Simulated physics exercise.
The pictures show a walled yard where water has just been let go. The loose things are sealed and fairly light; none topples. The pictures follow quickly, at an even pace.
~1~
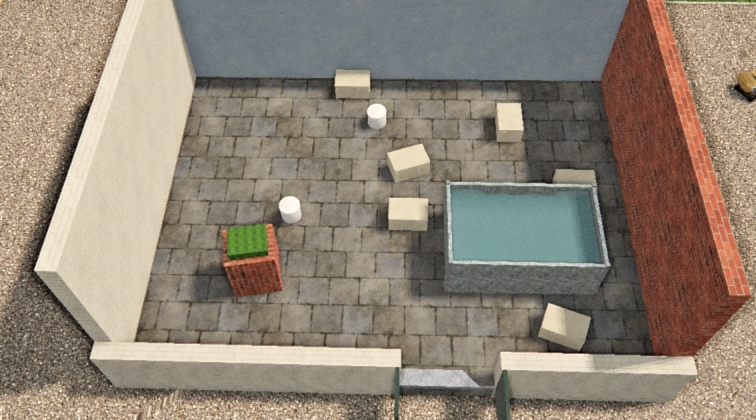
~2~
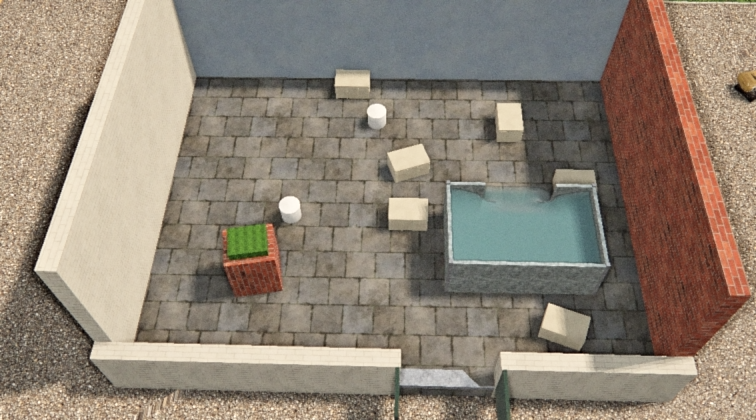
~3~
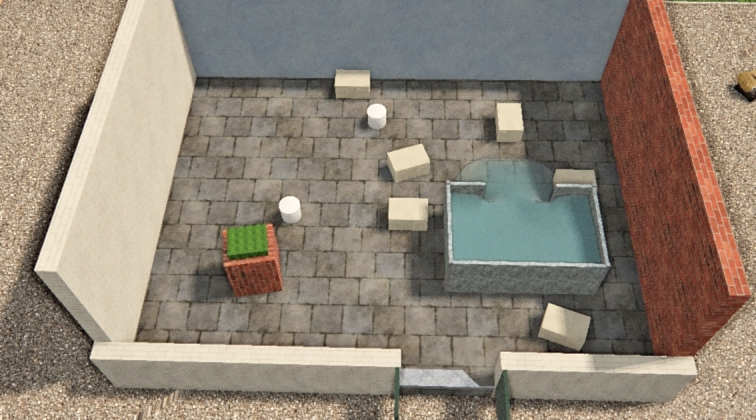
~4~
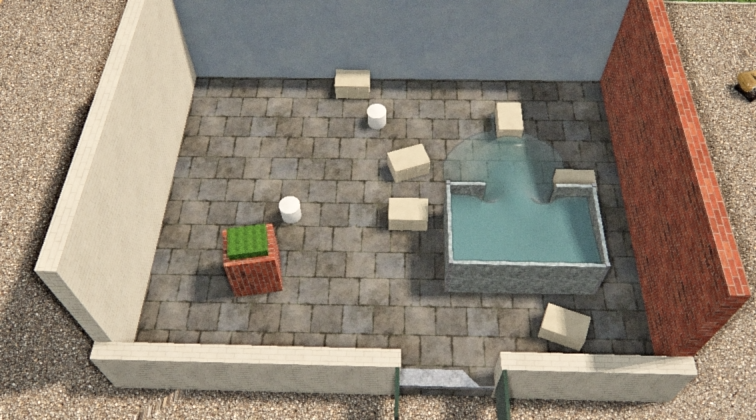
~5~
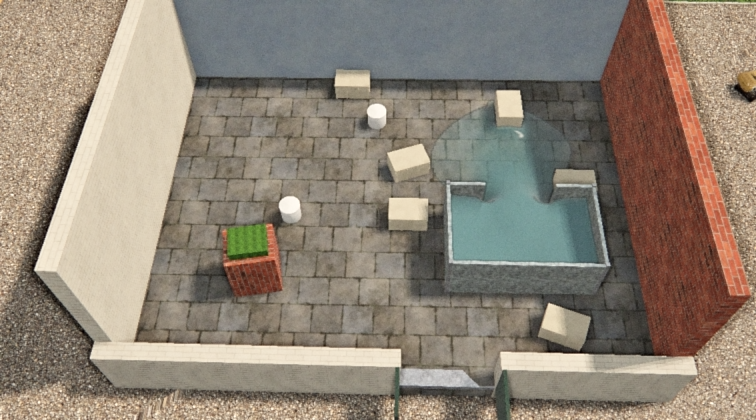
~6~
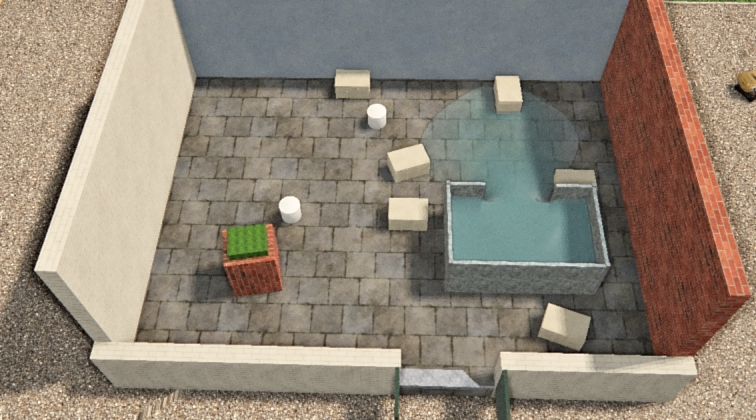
The clip opens on a walled, paved yard with pale blocks, white cylinders, a red planter and a stone tank full of water. A gap appears in the tank's far side and water fans out across the paving, reaching a block near the back and pushing it toward the blue-grey wall.
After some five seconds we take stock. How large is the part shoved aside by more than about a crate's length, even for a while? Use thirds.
Share: Between one and two thirds.
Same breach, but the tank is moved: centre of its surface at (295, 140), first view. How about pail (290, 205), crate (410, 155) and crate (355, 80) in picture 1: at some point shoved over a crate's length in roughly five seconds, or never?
As listed: Less than that, no, pushed that far.
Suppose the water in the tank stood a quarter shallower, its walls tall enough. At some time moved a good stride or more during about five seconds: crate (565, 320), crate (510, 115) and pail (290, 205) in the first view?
One after the other: Never so far, pushed that far, less than that.
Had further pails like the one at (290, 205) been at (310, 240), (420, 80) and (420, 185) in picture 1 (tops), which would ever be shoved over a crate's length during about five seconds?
In that order: Never so far, swept aside, short of that.
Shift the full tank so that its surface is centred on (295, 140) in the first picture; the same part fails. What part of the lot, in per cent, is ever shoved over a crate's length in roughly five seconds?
About 50 per cent.
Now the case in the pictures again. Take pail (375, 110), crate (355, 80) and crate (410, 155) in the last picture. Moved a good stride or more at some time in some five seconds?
As listed: Pushed that far, yes, under that.
A moment on, 1 of 8 are well off their spots; 1 afloat.
Next, 3 of 8 are well off their spots; 1 afloat.
Later, 3 of 8 are well off their spots; 1 afloat.
In the end, 3 of 8 are well off their spots, and 3 have been at some point; 3 afloat.
